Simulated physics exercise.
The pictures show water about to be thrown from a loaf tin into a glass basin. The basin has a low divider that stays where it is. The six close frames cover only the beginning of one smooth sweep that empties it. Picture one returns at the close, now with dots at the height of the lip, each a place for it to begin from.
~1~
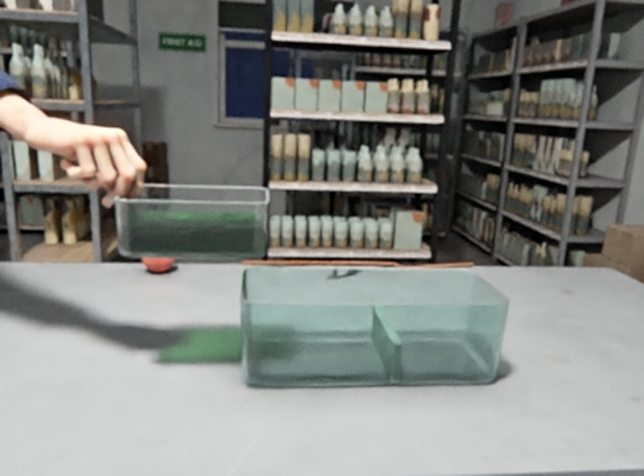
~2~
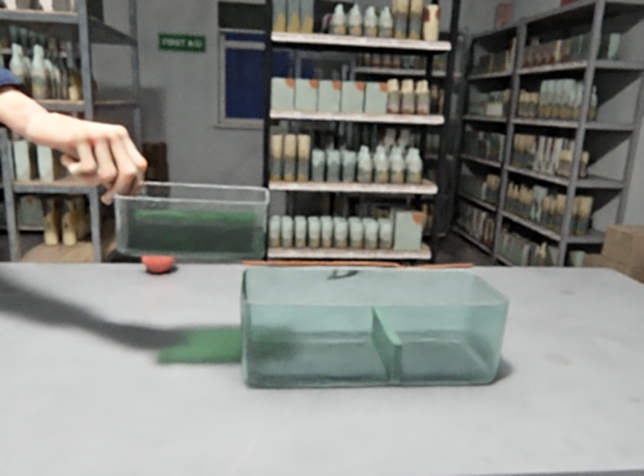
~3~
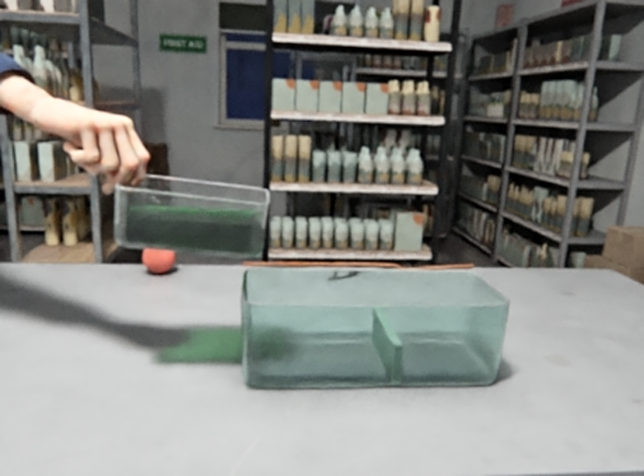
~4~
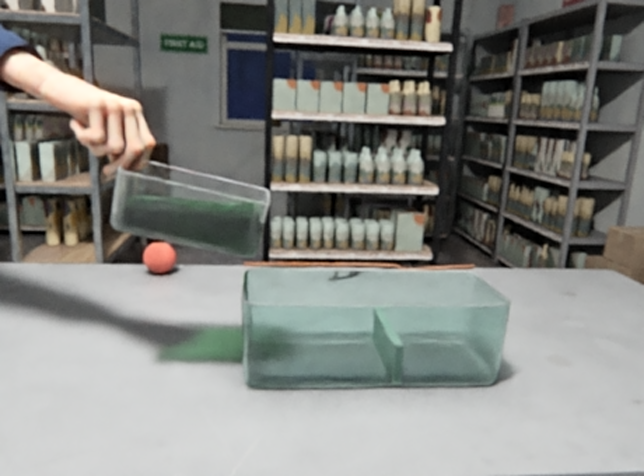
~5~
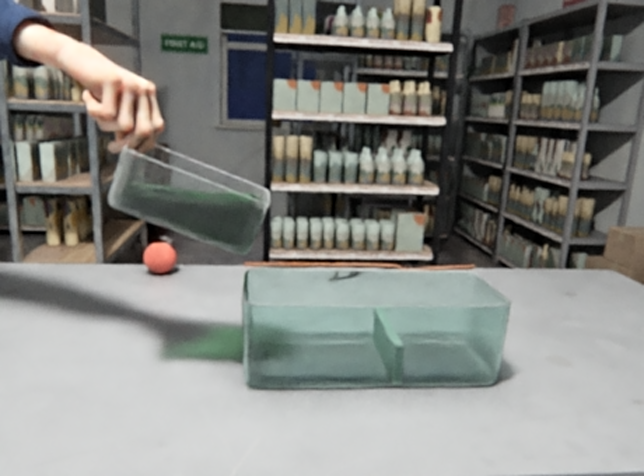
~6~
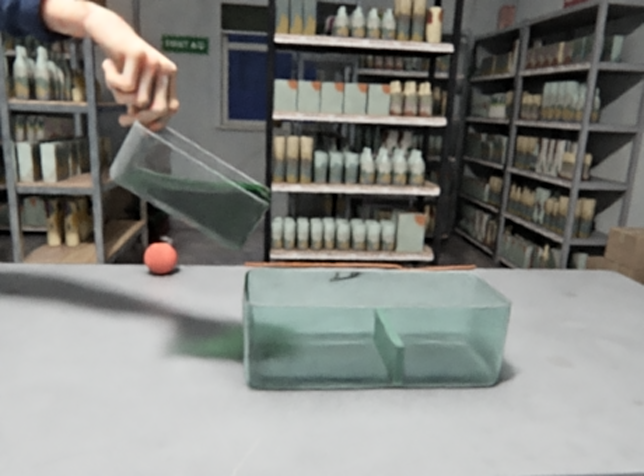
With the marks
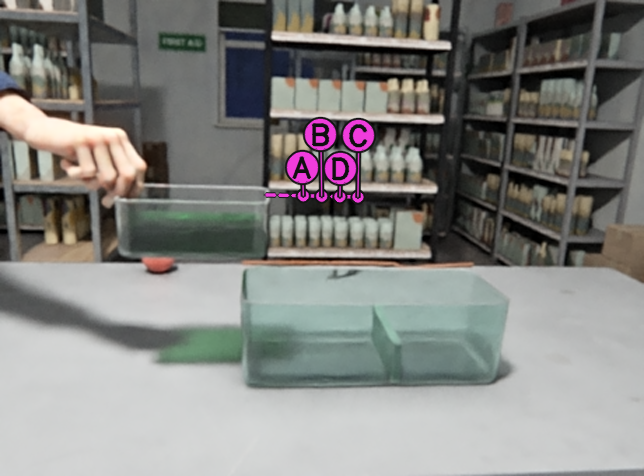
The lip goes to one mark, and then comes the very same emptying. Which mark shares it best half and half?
B is best.
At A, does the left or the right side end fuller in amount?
More ends on the left.
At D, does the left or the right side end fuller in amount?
The right one.
In magenta, A at (303, 195); B at (321, 196); C at (357, 197); D at (339, 196).
With A, about 90 % ends left of the wall and 8 % right of it.
With B, about 53 % ends left of the wall and 44 % right of it; 3 % is lost outside.
With C, about 4 % ends left of the wall and 94 % right of it.
With D, about 13 % ends left of the wall and 84 % right of it; 3 % is lost outside.
